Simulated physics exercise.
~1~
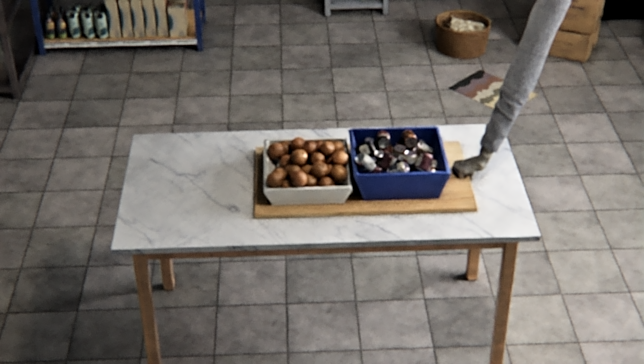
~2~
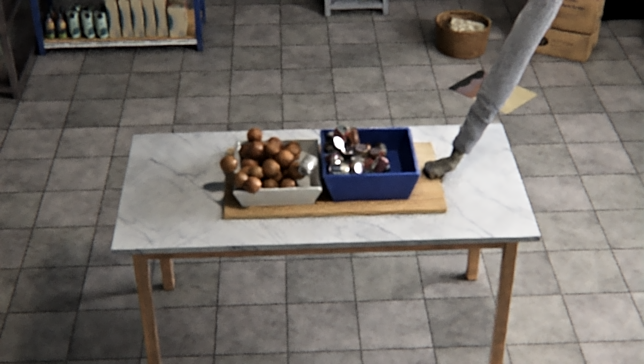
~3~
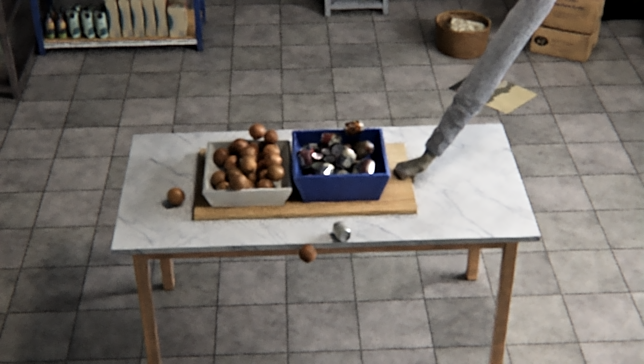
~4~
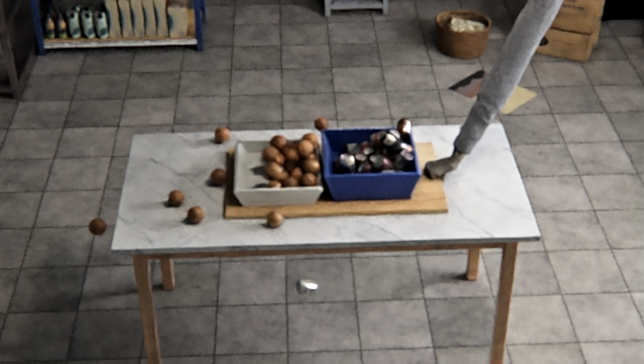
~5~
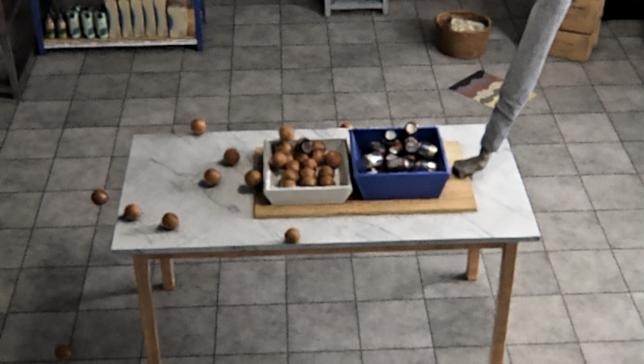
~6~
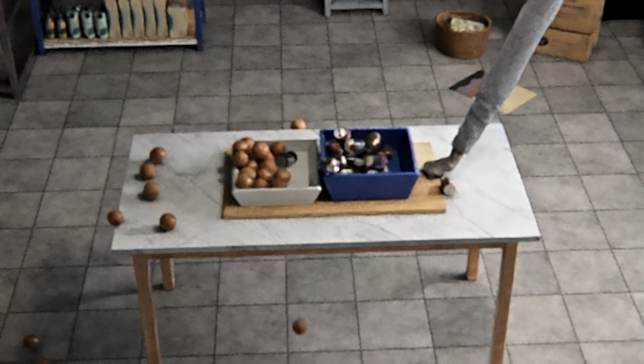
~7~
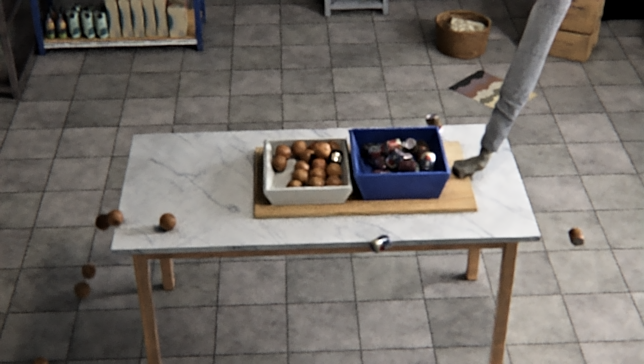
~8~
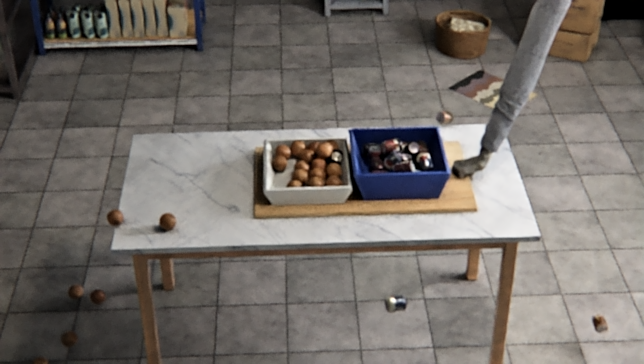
On a marble-topped table, a gloved hand shakes a board, spilling onions and some cans.
